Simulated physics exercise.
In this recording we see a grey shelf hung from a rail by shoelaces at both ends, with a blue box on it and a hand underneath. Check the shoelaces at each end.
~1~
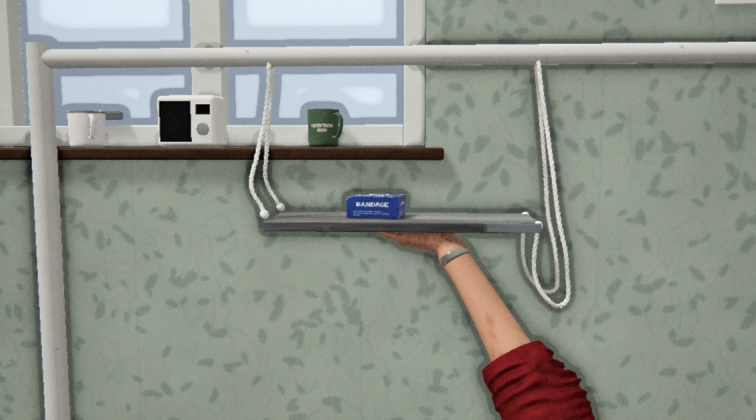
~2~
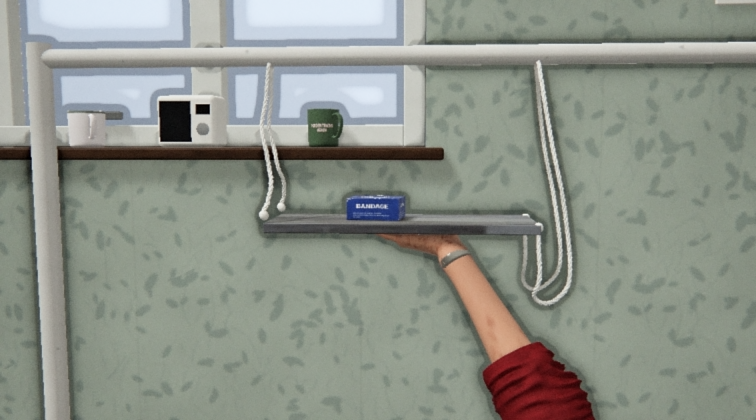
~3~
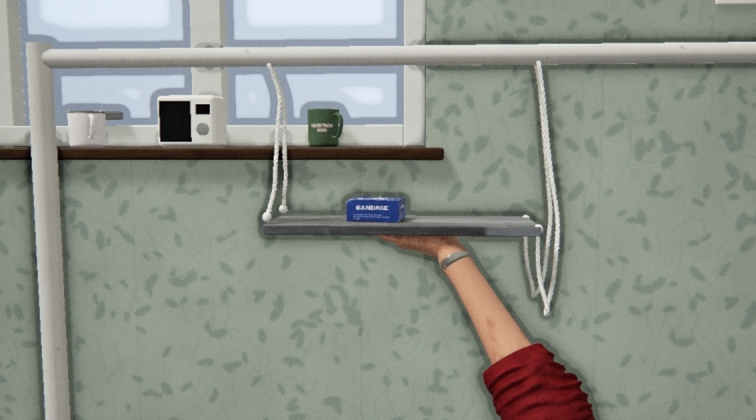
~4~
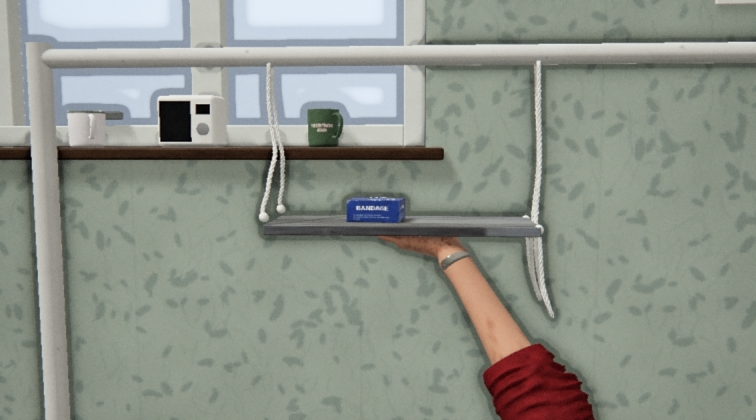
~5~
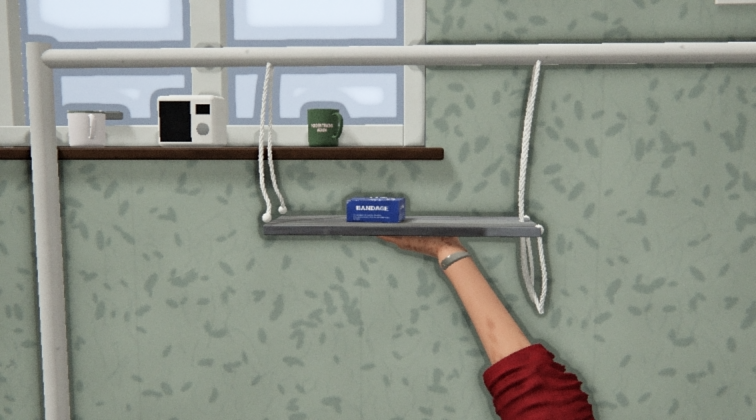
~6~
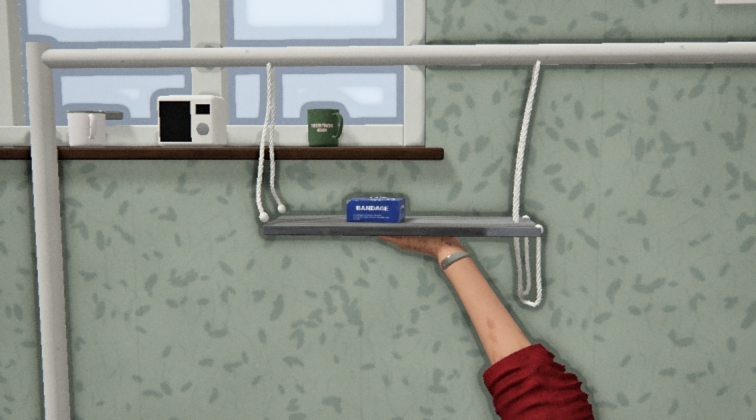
The footage shows a hand supporting a grey shelf with a blue box on it, hung from a rail by laces; the slack right loop swings leftward and the left laces sway slightly, while the shelf and box stay still.
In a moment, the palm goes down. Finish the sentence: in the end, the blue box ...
In the end, the blue box slips off the right end.
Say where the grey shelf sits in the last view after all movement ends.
It ends up roughly at (377, 305) in the last picture.
Then, 0.62 s after the last picture, board tipped 38° down to the right; box falling near (529, 399).
Then, 1.24 s after the last picture, board tipped 38° down to the right; box on the floor.
At rest, board tipped 39° down to the right; box on the floor. The blue box tumbles from the right end.
